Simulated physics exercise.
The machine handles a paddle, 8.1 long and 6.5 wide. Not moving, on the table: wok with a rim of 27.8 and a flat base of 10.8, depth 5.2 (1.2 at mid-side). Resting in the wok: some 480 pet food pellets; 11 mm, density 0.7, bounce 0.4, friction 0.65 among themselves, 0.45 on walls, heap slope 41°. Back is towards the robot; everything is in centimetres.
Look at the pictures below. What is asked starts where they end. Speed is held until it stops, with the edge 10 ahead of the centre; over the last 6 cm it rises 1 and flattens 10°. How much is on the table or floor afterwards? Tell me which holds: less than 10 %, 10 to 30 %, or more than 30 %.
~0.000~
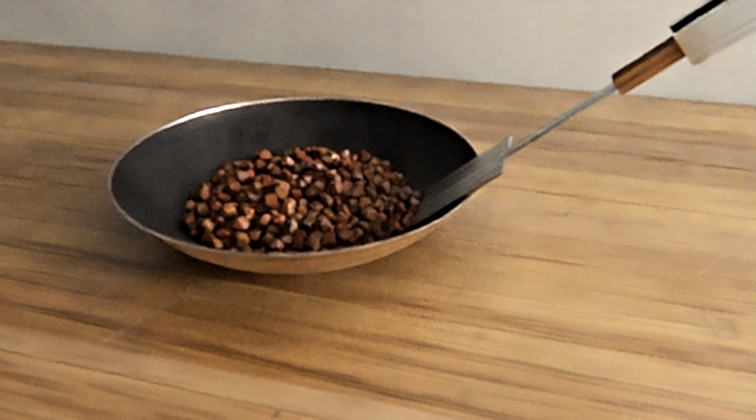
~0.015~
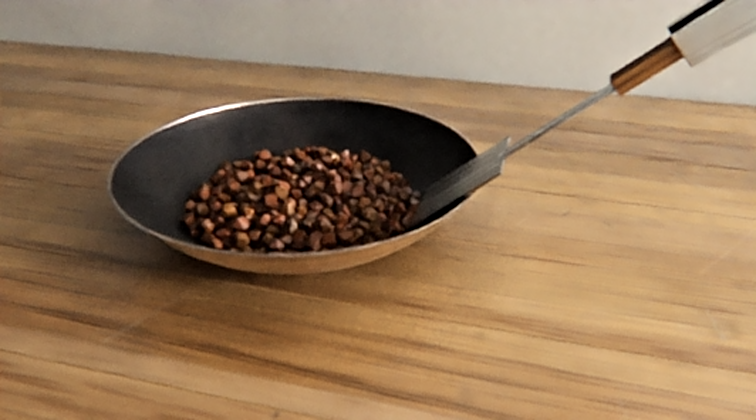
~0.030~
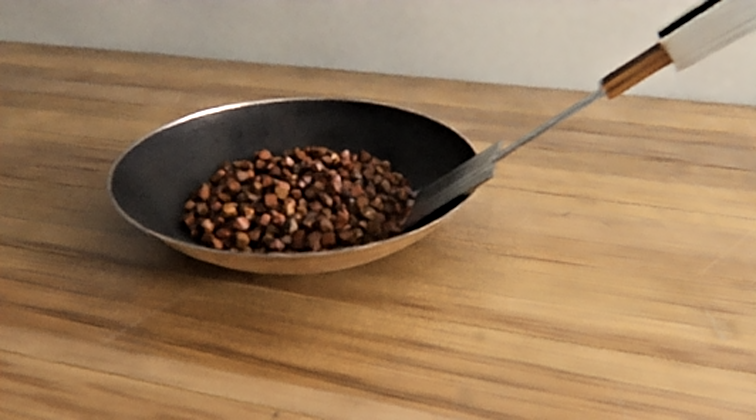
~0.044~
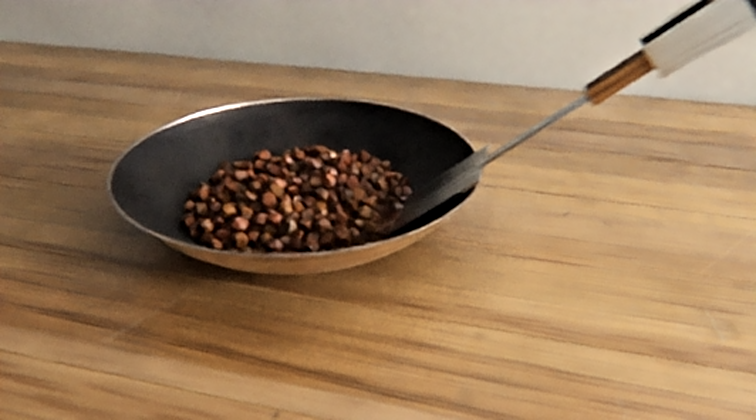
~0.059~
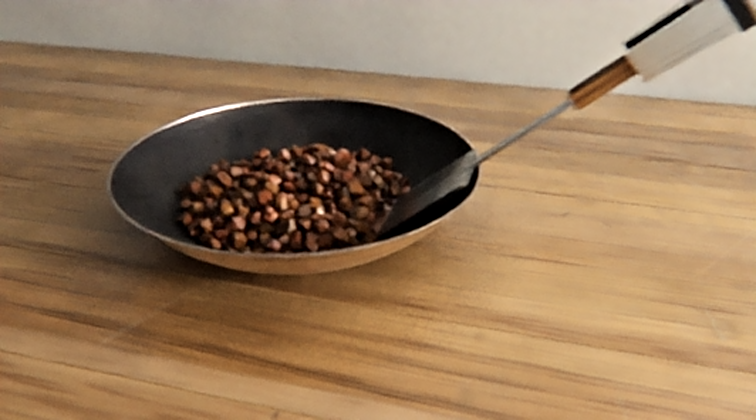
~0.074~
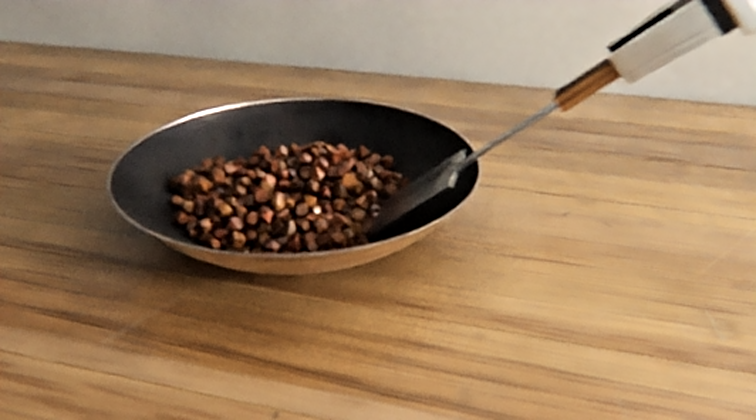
10 to 30 % holds.
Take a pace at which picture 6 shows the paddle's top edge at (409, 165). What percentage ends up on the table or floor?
Near 35 in a hundred.
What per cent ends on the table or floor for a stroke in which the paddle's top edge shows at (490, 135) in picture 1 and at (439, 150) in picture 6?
Some 30 percent ends up on the table or floor.
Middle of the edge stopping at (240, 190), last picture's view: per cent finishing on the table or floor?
About 5 per cent.
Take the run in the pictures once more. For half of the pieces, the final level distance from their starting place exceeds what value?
About 6 centimetres.
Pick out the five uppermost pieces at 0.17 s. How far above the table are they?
I'd put it close to 5 cm.
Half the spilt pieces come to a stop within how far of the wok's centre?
About 20 cm.
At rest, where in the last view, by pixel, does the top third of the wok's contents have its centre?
I'd say around pixel (194, 153).
After 0.17 s, sloping 41°, highest piece 6 above the table; 480 in the wok.
After 0.26 s, sloping 38°, highest piece 7 above the table; 474 in the wok, 6 on the blade or in flight.
After 0.51 s, sloping 31°, highest piece 6 above the table; 380 in the wok, 100 on the table or floor.
After 1.56 s, sloping 31°, highest piece 6 above the table; 379 in the wok, 101 on the table or floor.
In the end, 379 in the wok, 101 on the table or floor. That is 21 % on the table or floor.
